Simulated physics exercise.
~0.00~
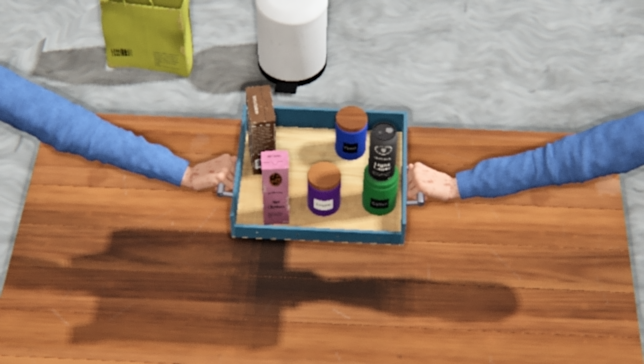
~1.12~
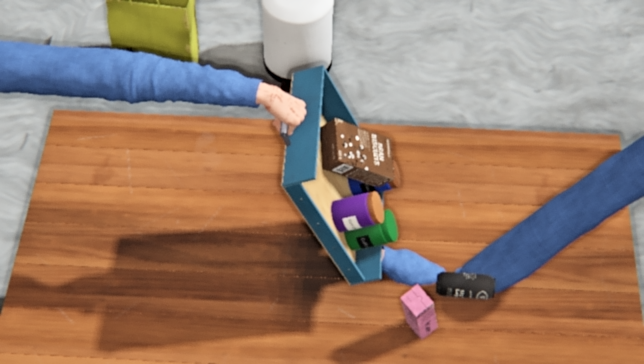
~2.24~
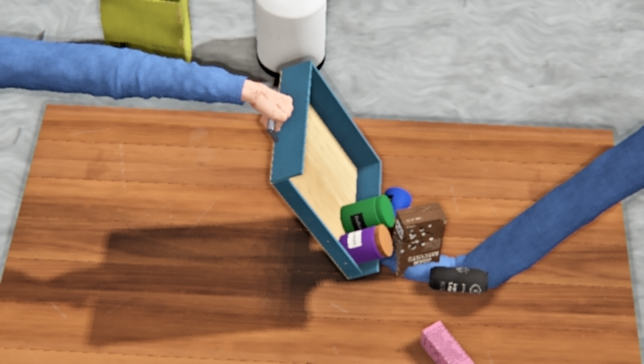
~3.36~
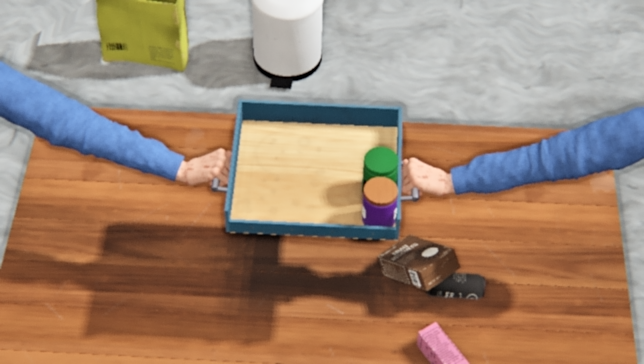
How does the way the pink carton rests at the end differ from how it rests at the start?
At the start the pink carton stands upright inside the crate, while at the end it lies on its side on the wooden table.
A blue crate is held by two hands over a wooden table, seen from above, with a white canister and a yellow-green bag on the grey surface behind. Inside stand a brown packet and pink carton at left, a blue jar and purple jar in the middle, and a black can and green jar at right. The hands tip the crate steeply, right side down, and the pink carton and black can tumble out. The blue jar and brown packet follow. The crate swings back nearly level, with the green and purple jars still inside at the right.
